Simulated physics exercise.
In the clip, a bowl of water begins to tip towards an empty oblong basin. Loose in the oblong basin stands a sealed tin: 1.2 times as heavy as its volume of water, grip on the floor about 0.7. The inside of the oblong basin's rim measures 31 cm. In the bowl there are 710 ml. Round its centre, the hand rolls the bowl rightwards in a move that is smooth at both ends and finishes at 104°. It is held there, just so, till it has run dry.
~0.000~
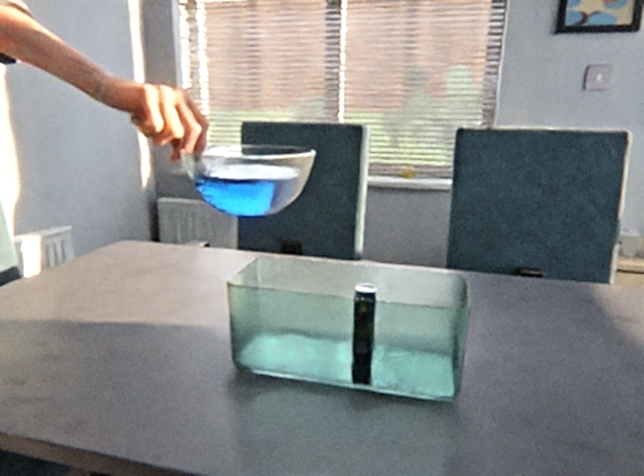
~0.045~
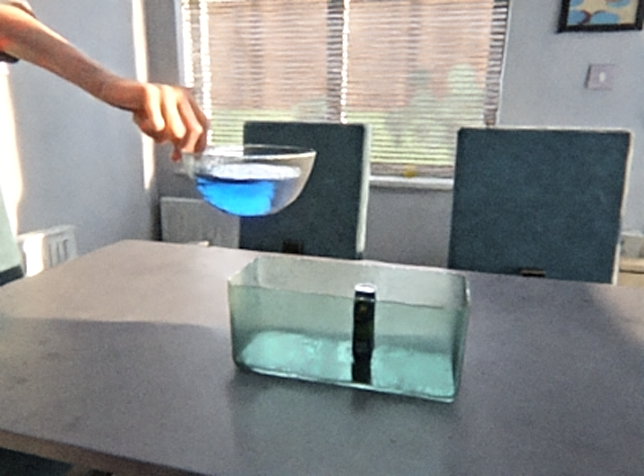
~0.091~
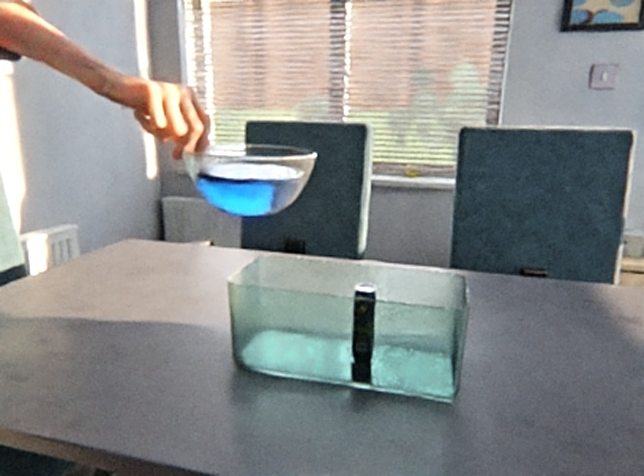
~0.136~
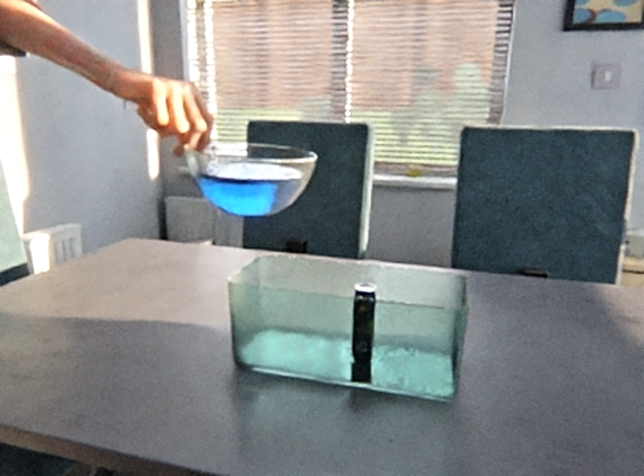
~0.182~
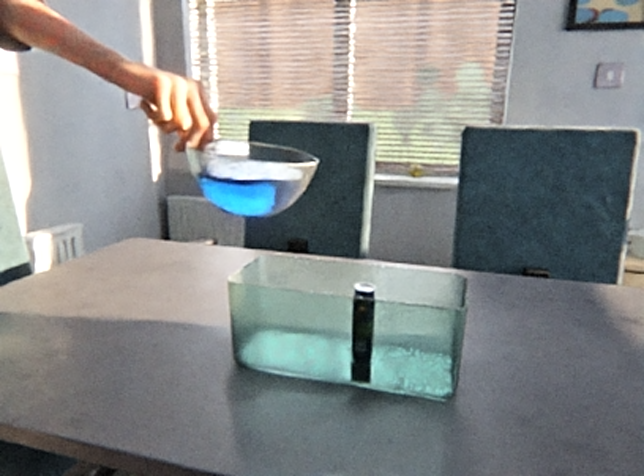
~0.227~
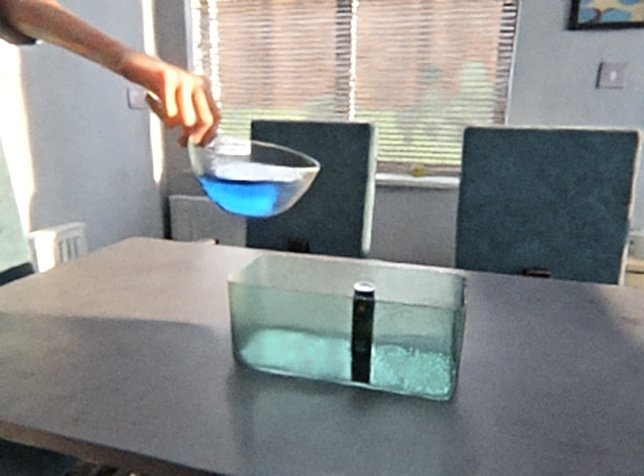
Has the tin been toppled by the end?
No - odds are it weathers it.
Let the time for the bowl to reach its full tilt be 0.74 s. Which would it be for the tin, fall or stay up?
Then it remains upright.
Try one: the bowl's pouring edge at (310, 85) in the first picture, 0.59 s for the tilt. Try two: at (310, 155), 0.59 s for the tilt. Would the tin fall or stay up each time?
Try 1: Tipped over; try 2: Tipped over.
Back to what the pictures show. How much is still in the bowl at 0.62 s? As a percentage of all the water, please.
Portion remaining: Approx. 50 per cent.
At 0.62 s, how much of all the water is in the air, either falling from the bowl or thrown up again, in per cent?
Near 36 per cent at that moment.
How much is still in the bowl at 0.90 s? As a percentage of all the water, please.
Around 1 in a hundred is still there.
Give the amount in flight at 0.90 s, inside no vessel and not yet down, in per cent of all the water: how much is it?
Airborne fraction: Approx. 5 %.
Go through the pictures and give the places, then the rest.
In the first frame, it leans 0°; its right rim is at (312, 155); the water meets the walls at (200, 169) and (306, 174); the oblong basin's rim runs from (243, 270) to (468, 293); the tin's top is at (366, 292).
In the second frame, it leans 0°; its right rim is at (312, 155); the water meets the walls at (201, 169) and (306, 174).
In the third frame, it leans 2°; its right rim is at (313, 157); the water meets the walls at (202, 168) and (307, 175).
In the fourth frame, it leans 4°; its right rim is at (314, 160); the water meets the walls at (204, 168) and (307, 176).
In the fifth frame, it leans 8°; its right rim is at (314, 165); the water meets the walls at (205, 166) and (308, 178).
In the sixth frame, it leans 12°; its right rim is at (315, 170); the water meets the walls at (207, 167) and (309, 178).
Then, 0.62 s in, the tilt is 68° and 49 per cent is still to pour; the tin stands where it began.
Then, 0.90 s in, the tilt is 100° and 1 per cent is still to pour; the tin stands where it began.
Then, 1.20 s in, the tilt is 104° and 0 per cent is still to pour; the tin stands where it began.
Then, 1.53 s in, the tilt is 104° and 0 per cent is still to pour; the tin stands where it began.
Finally, the tin stands where it began.
